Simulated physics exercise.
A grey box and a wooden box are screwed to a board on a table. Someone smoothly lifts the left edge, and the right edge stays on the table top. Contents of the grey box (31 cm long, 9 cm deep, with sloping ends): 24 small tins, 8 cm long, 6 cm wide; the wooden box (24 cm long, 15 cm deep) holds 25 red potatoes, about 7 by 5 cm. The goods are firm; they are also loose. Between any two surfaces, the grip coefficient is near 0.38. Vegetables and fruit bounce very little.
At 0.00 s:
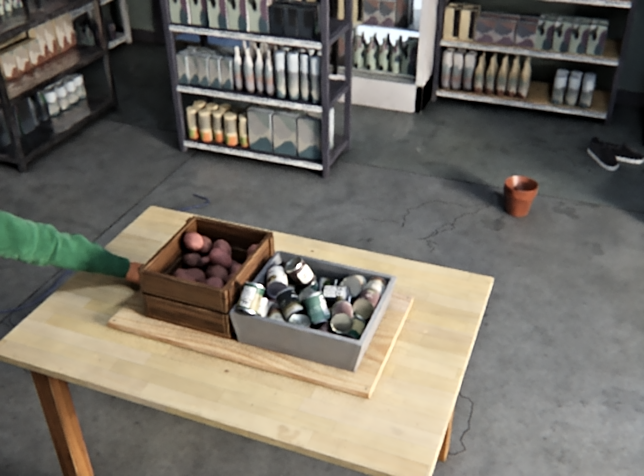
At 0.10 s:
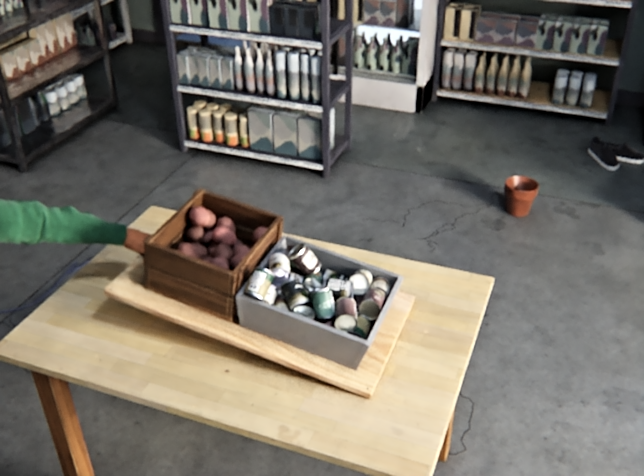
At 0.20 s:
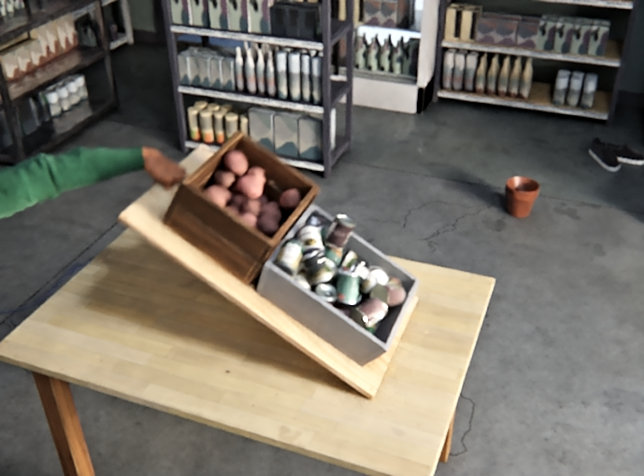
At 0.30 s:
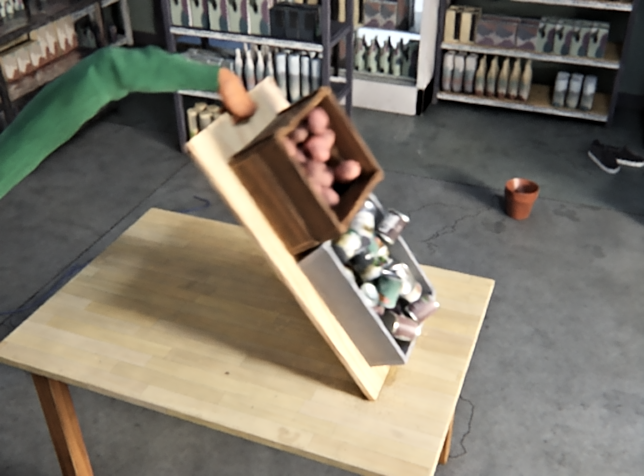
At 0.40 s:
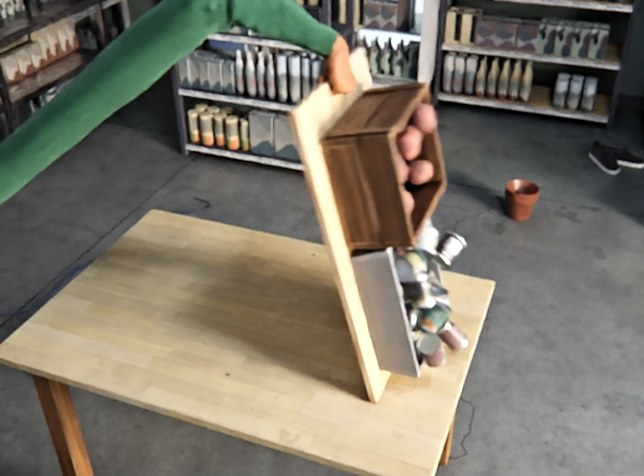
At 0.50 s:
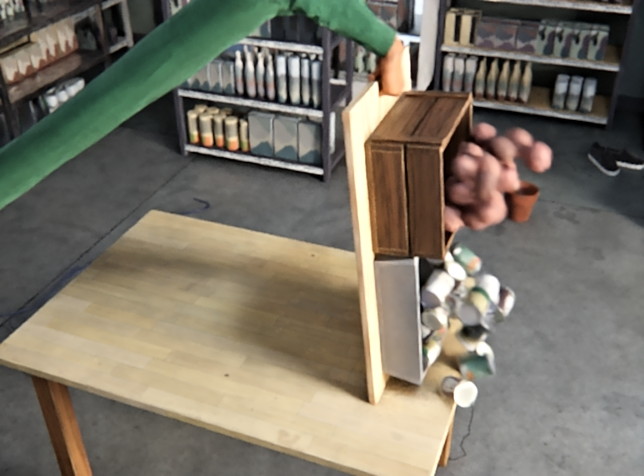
A green-sleeved arm raises the left end of a board on a table until it stands nearly upright, tilting a wooden box of reddish potatoes and a grey box of small tins, whose contents tumble out to the right.
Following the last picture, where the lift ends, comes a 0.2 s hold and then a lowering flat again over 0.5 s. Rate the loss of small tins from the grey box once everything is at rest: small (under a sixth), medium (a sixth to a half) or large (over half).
Large.
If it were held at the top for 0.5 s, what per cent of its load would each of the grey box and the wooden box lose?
Grey box 100%, wooden box 100%.
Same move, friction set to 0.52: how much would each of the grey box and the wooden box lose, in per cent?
In that case the grey box sheds 100 per cent, while the wooden box sheds 100 per cent.
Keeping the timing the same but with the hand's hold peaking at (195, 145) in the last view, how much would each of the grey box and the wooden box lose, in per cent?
Grey box 30%, wooden box 0%.
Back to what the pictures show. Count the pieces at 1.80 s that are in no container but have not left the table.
Count of pieces: About 1.
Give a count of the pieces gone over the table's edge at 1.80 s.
Estimate - about 50 in total.
After 0.71 s, tilt 84°; grey box 1 in, 23 out and wooden box 0 in, 25 out.
After 0.97 s, tilt 37°; grey box 1 in, 23 out and wooden box 0 in, 25 out.
After 1.33 s, tilt 0°; grey box 0 in, 24 out and wooden box 0 in, 25 out.
Outcome (at 1.80 s), grey box 0 in, 24 out and wooden box 0 in, 25 out. Asked share, 24 of 24, 100 per cent.
